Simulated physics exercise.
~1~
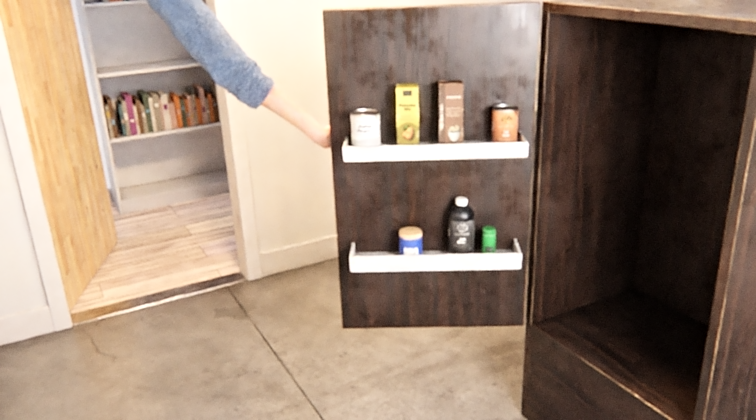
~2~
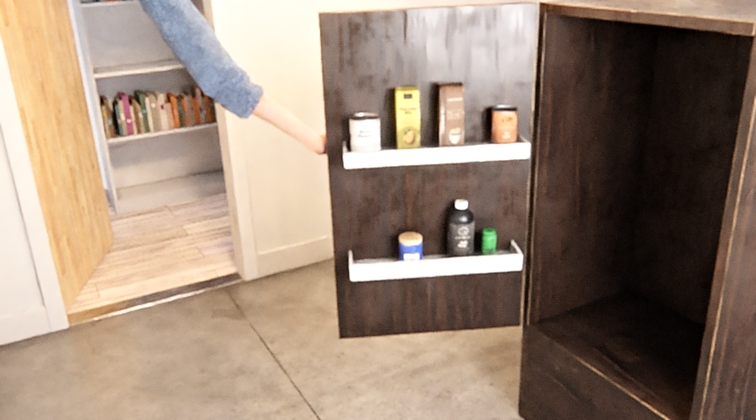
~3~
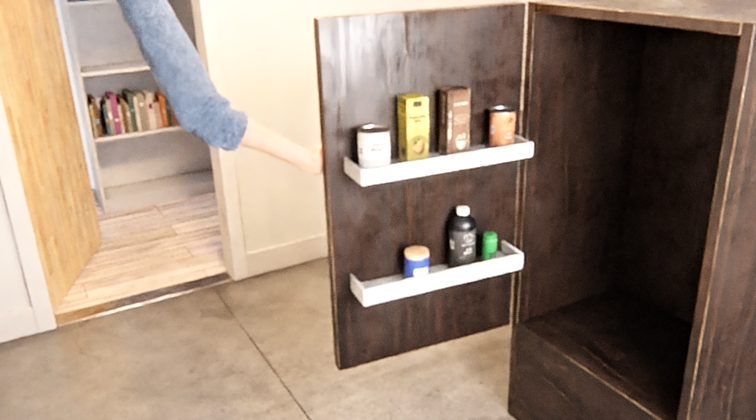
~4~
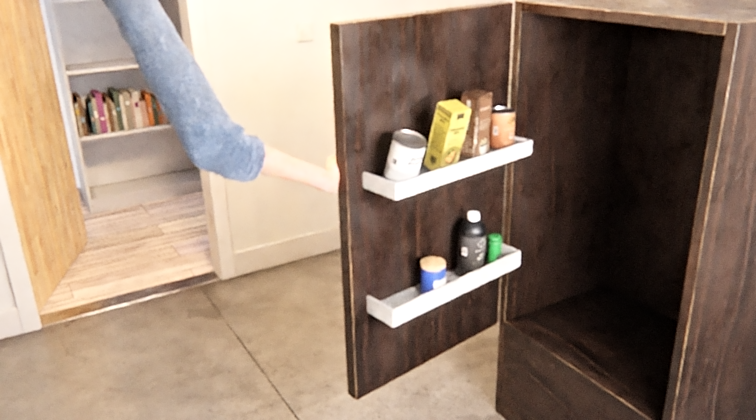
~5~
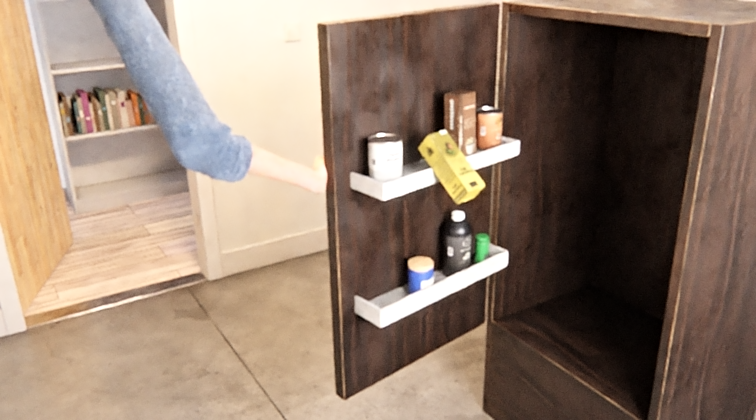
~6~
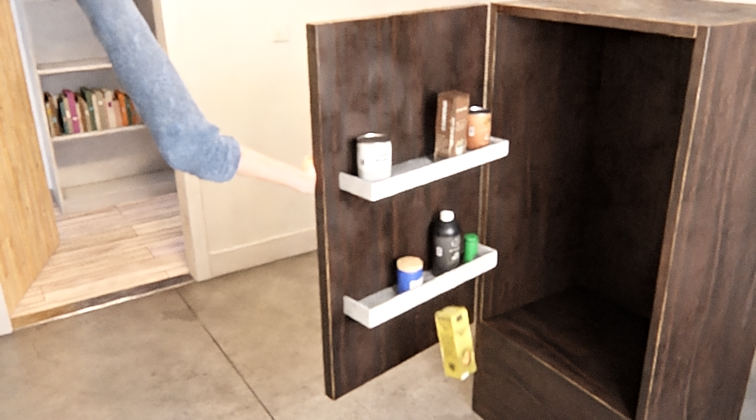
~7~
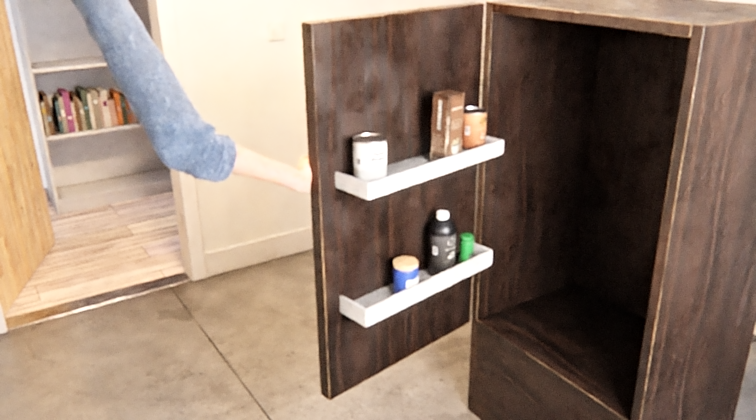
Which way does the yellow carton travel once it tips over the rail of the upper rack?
The yellow carton drops downward, passing the lower rack.
In a room with a concrete floor, seen from in front of a dark wooden cabinet, a door stands open with two white racks on its inner face. The upper rack holds a white tin, yellow and brown cartons and an orange tin, while a blue jar, black bottle and green shaker stand below. A hand at the outer edge swings the door toward the viewer until it stops. The white tin and yellow carton lean, then the tin settles upright as the carton tips over the rail. The carton tumbles past the lower rack and out of sight, leaving the other six items in the racks.
